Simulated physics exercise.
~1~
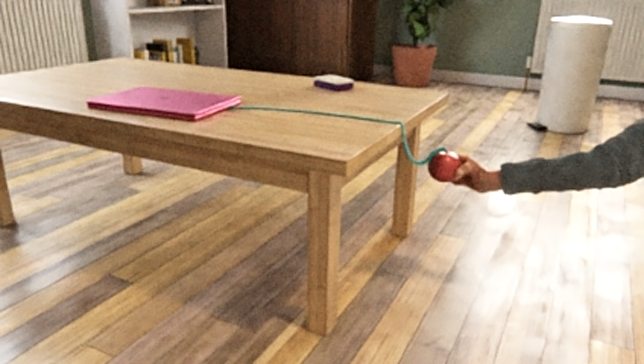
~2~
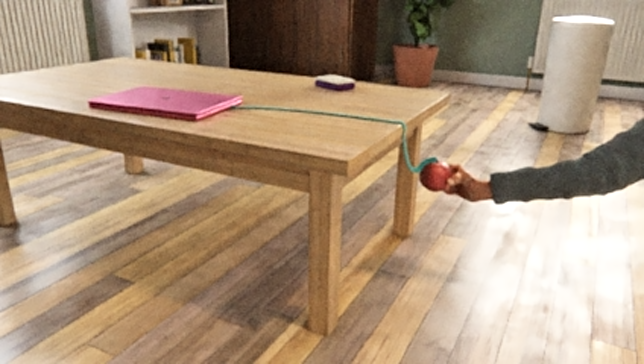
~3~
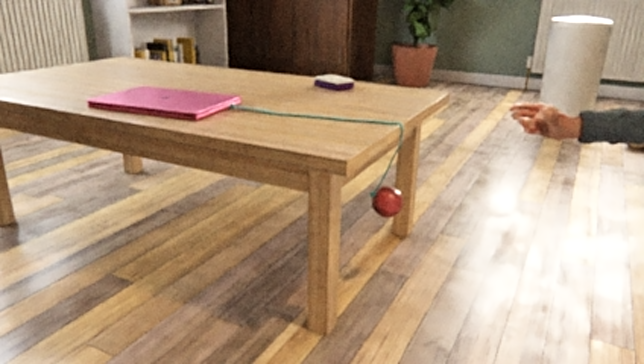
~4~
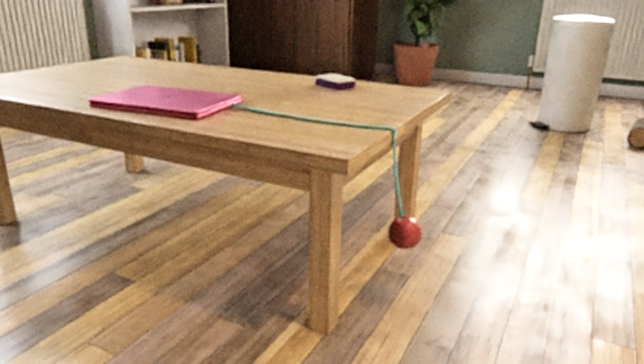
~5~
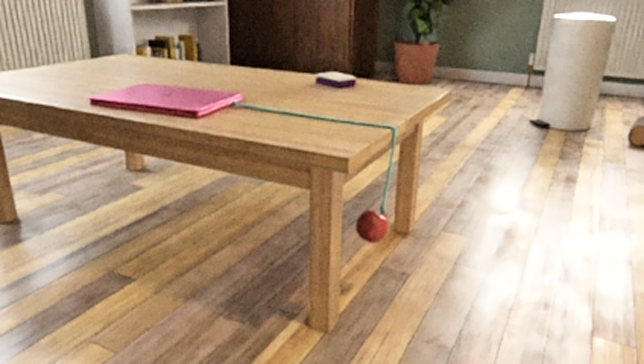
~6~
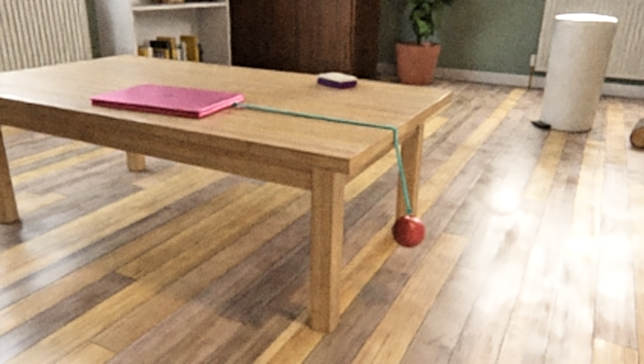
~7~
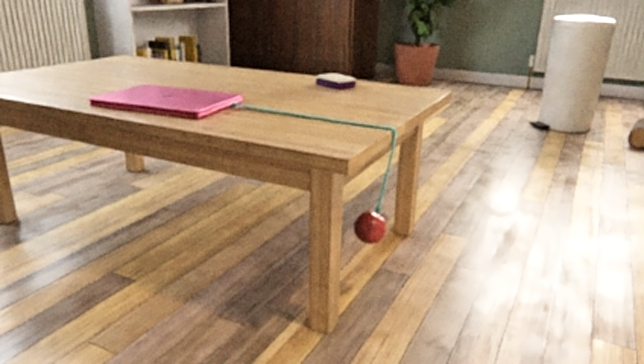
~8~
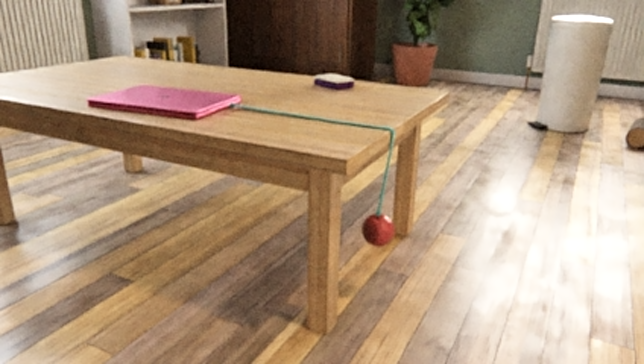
A hand lowered a red apple past the end of a wooden table and let go, and the apple swung left and right on a green ribbon running to a pink laptop, ending up dangling above the floor while the laptop and sponge stayed put.
